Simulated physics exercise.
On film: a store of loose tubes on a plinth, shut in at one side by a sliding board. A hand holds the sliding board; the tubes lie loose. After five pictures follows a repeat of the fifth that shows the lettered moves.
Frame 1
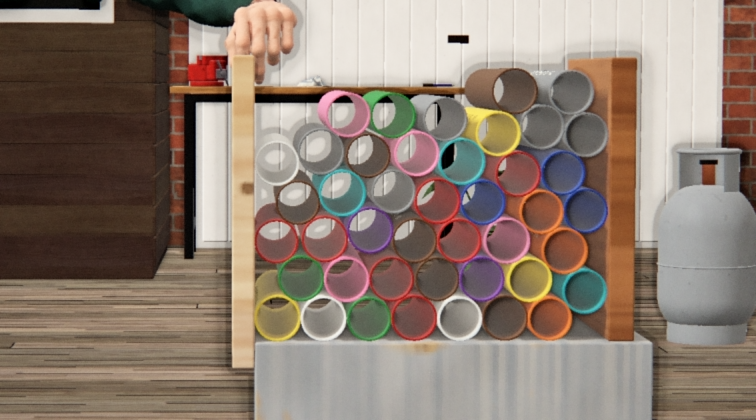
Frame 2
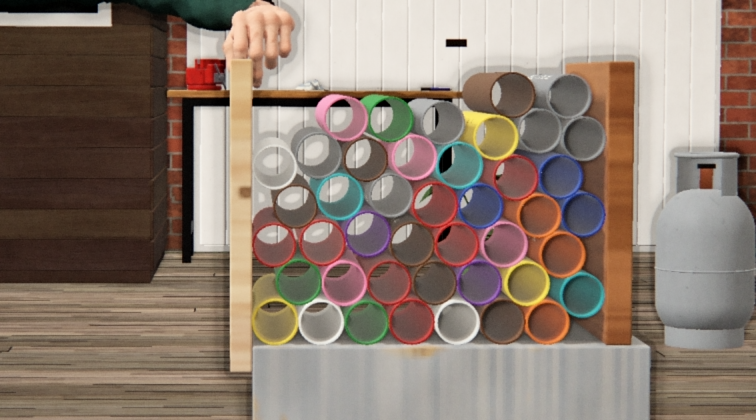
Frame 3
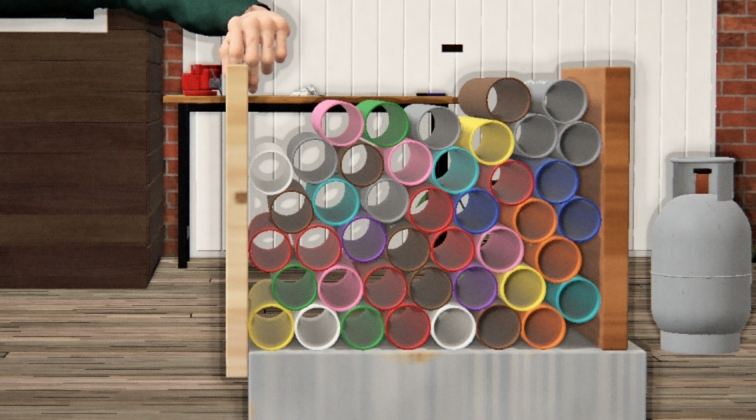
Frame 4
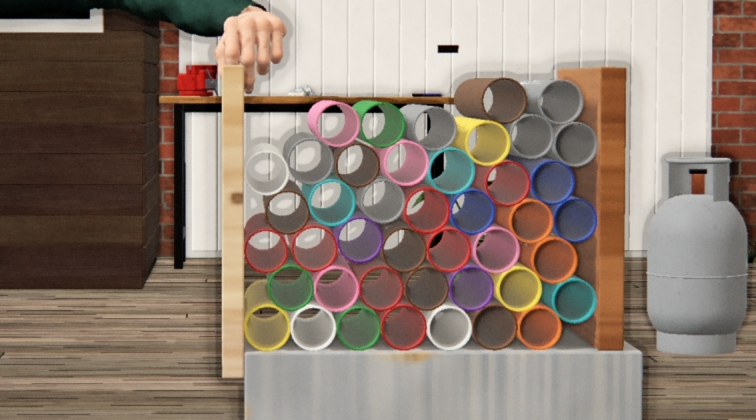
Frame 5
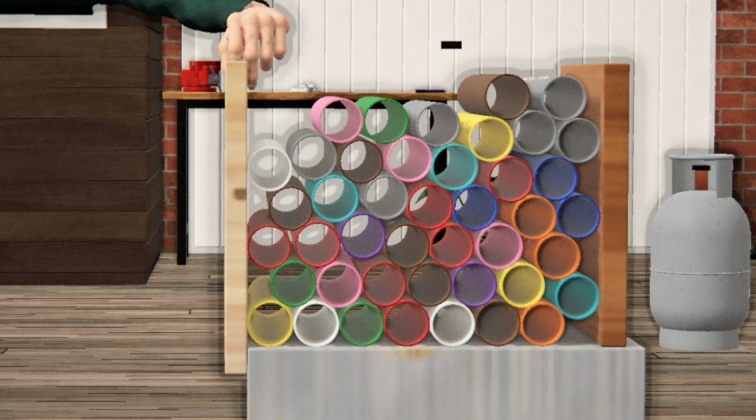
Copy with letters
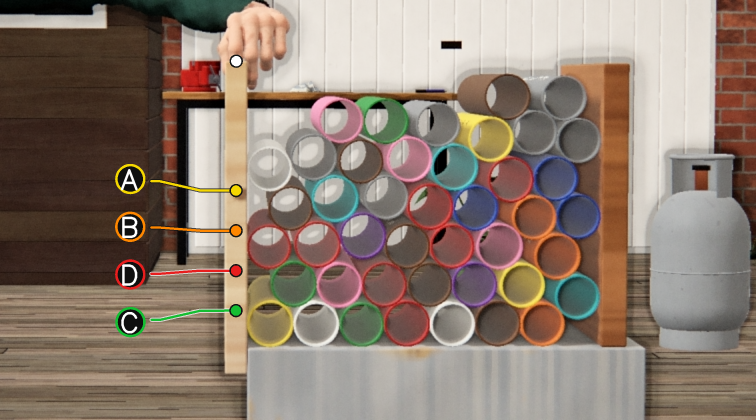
View swaying slightly left and back as a hand grips the left board beside loose coloured tubes, which stay stacked and still.
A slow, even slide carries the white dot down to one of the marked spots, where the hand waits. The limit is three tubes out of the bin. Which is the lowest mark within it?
It can be let down to D.
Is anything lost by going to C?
Yes.
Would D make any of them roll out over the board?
Yes.
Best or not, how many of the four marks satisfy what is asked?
The number is three.
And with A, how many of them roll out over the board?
With A, none.
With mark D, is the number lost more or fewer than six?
At D, fewer than six.
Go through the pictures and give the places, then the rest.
The first frame shows a yellow tube (498, 134); a pink tube (348, 115); side board (244, 201).
The second frame shows side board (242, 205); a yellow tube (275, 322).
The third frame shows a brown tube (498, 327); a red tube (386, 288).
The fourth frame shows a brown tube (405, 250); a purple tube (360, 240).
The fifth frame shows a blue tube (578, 216); a blue tube (555, 178); a yellow tube (491, 140).
On the copy, A at (236, 191); B at (236, 231); C at (236, 310); D at (236, 271); the white dot at (236, 61).
On D. First, top of the board (247, 151).
Then, top of the board (247, 254).
Finally, top of the board (247, 270), one out over the board.
By contrast, A none out over the board; B none out over the board; C more than three out over the board.
